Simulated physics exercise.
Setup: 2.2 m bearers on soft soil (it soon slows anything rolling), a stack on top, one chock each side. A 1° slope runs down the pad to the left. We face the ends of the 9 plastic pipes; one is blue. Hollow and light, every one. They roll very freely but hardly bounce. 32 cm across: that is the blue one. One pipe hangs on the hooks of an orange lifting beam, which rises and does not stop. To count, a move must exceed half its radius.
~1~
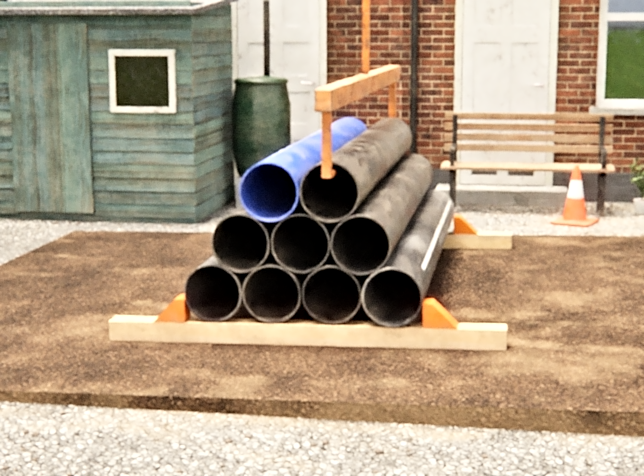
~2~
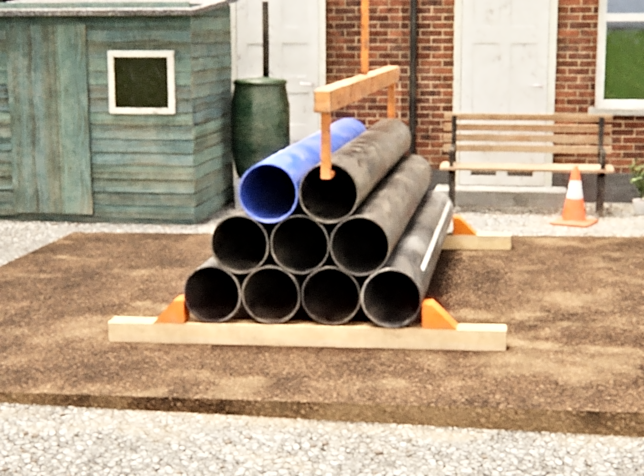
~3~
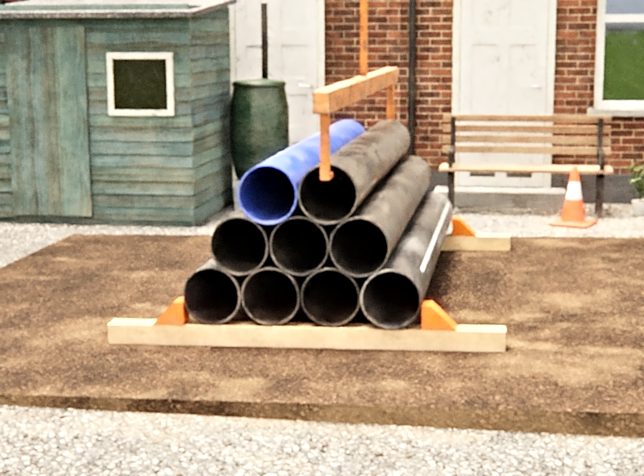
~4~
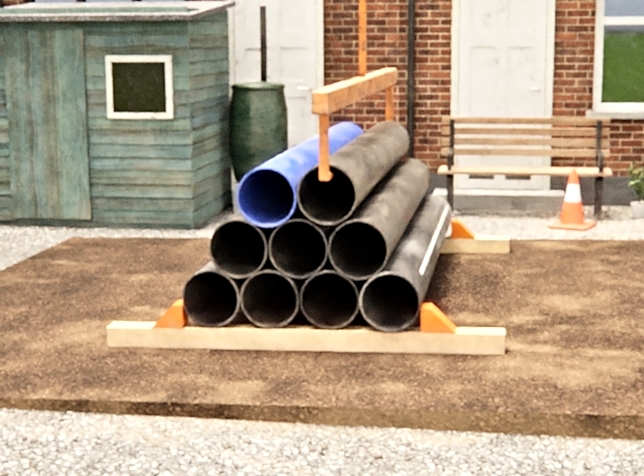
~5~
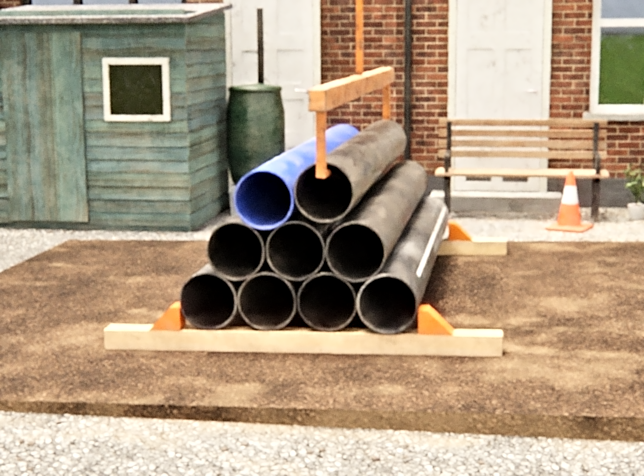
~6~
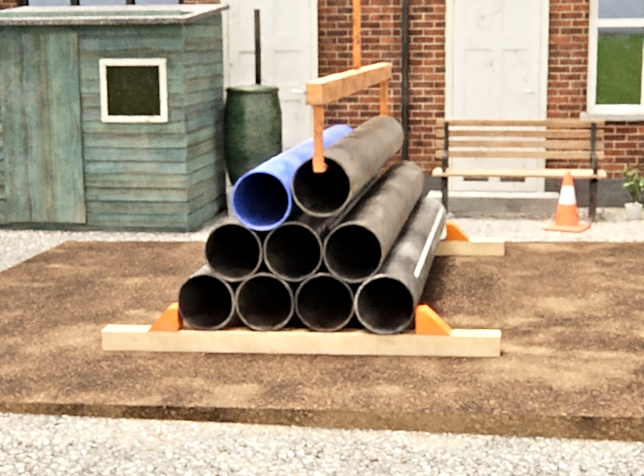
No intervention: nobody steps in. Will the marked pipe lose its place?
Pretty sure it stays in its original spot.
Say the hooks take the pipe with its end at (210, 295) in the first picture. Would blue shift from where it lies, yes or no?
In that scenario, blue: It happens.
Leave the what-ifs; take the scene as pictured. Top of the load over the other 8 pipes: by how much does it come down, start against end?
About 0 cm.
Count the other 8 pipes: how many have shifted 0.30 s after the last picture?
0.
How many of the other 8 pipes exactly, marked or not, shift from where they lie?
The exact total comes out at 0.
Then, 0.3 s after the last picture, blue is unmoved; 0 others dislodged.
At rest (0.7 s after the last picture), blue is unmoved; 0 others dislodged.
